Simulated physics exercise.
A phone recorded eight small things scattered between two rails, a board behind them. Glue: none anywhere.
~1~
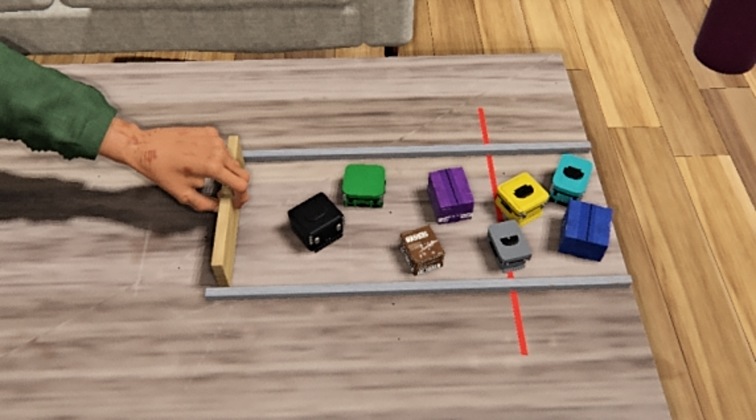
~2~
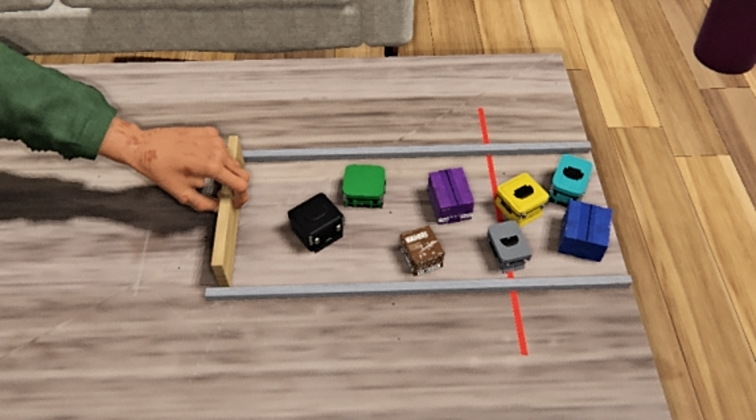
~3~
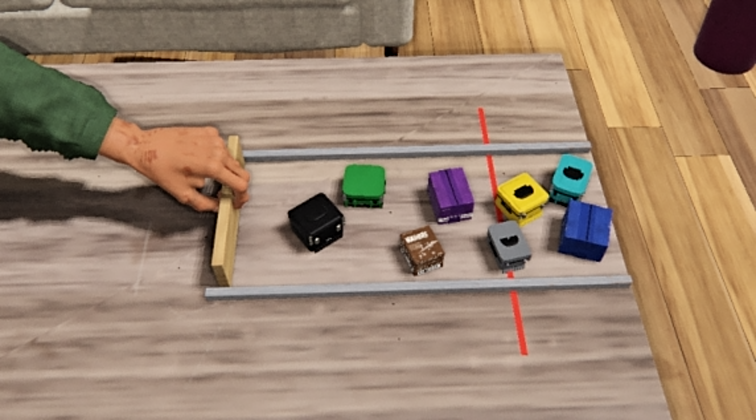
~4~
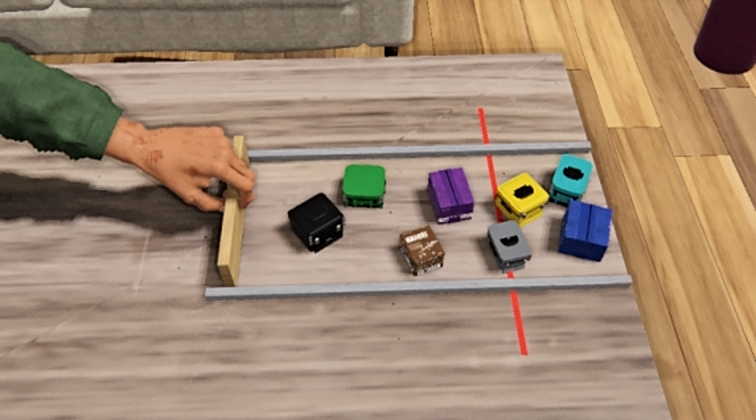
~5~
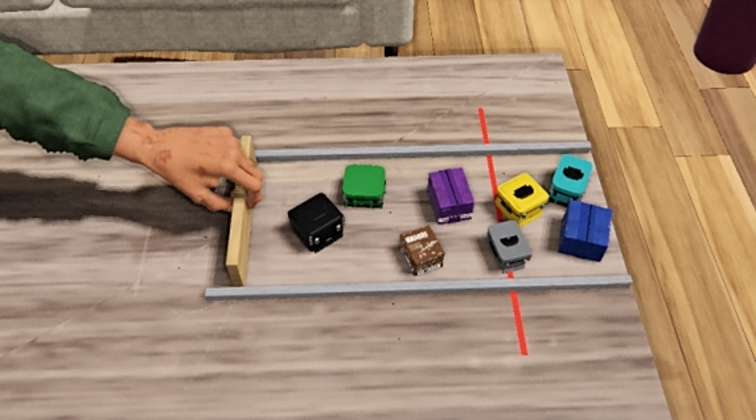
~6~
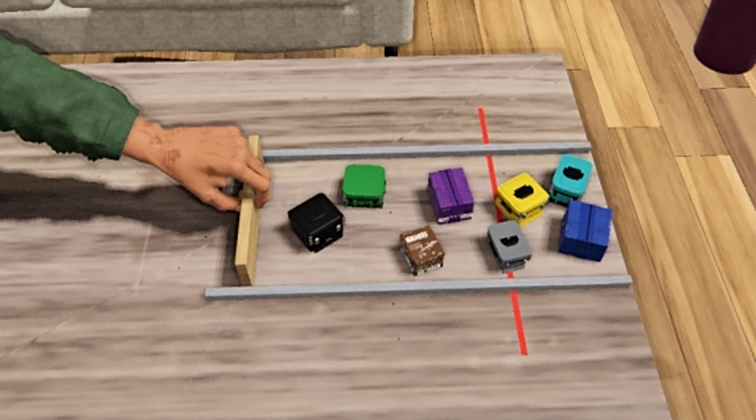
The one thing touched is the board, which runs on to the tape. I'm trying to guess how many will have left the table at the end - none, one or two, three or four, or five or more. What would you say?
One to two lost.
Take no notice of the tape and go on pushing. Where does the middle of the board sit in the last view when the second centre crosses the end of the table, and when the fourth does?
Roughly (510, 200) and then roughly (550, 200).
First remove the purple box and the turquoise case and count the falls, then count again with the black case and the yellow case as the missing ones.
Count: 0 (first case); 0 (second).
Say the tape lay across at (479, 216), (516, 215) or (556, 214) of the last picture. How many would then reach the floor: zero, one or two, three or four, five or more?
So in that order I'd say no fall at all; one or two; 3 or 4.
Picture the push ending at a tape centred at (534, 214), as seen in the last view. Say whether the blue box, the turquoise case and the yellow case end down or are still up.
The blue box slips off, the turquoise case slips off and the yellow case slips off.
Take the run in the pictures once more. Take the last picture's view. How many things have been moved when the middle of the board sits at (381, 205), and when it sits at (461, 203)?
I get 3 at the one place and 8 at the other.
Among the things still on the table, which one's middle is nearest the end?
Blue box.
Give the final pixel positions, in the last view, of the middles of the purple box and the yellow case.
The first one ends at (558, 194), the second at (598, 207).
Soon after, none off yet; blue box at rest near (585, 231); turquoise case at rest near (570, 182); yellow case at rest near (521, 201).
In the end, the number that fall off is one or two; gone, turquoise case.
